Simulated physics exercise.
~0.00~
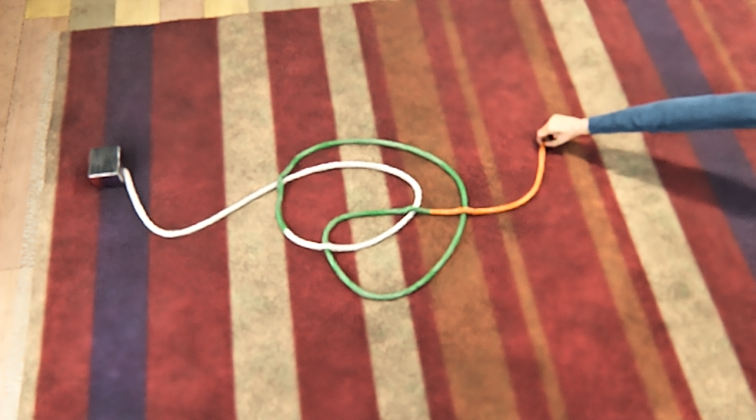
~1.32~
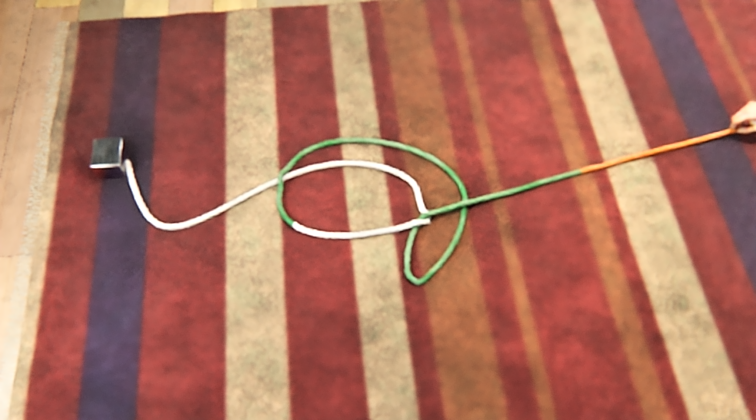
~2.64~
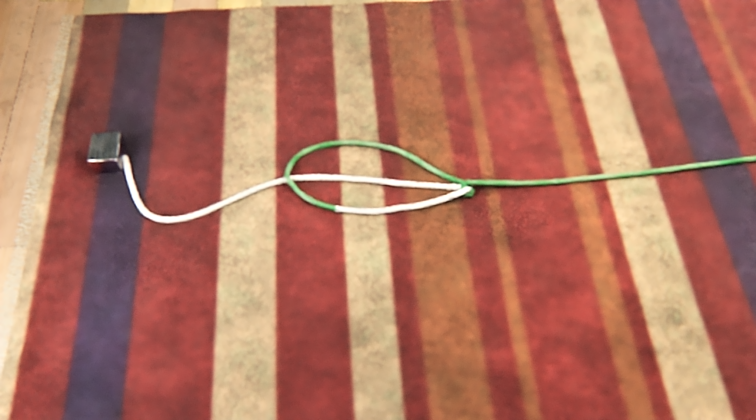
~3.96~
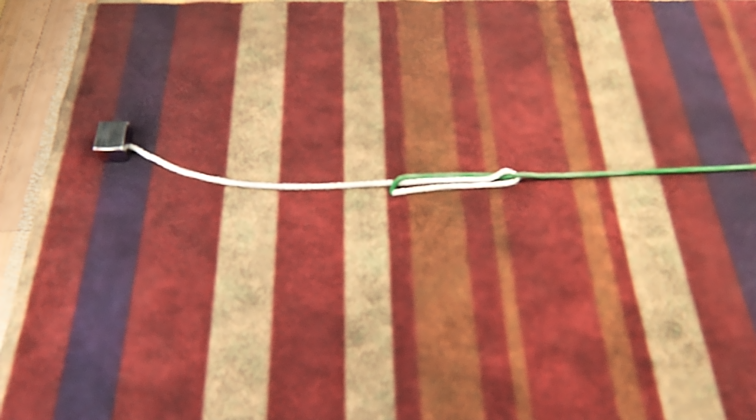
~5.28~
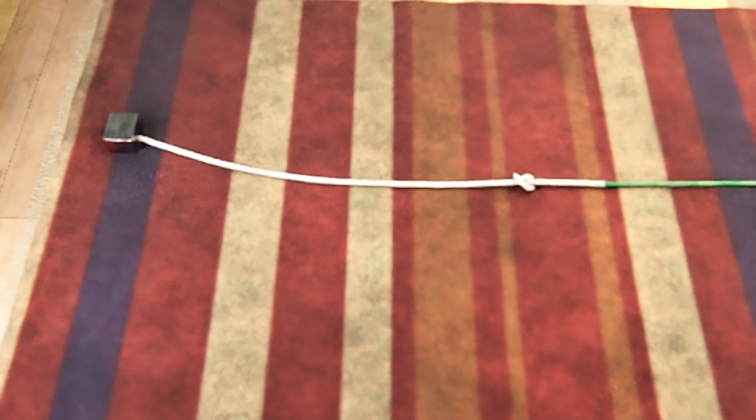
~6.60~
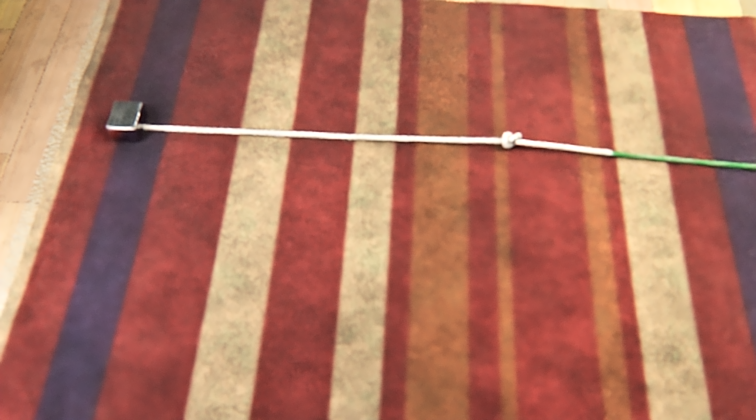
White, green and orange rope being pulled right by a hand across a striped rug, its loops shrinking into a tight knot.
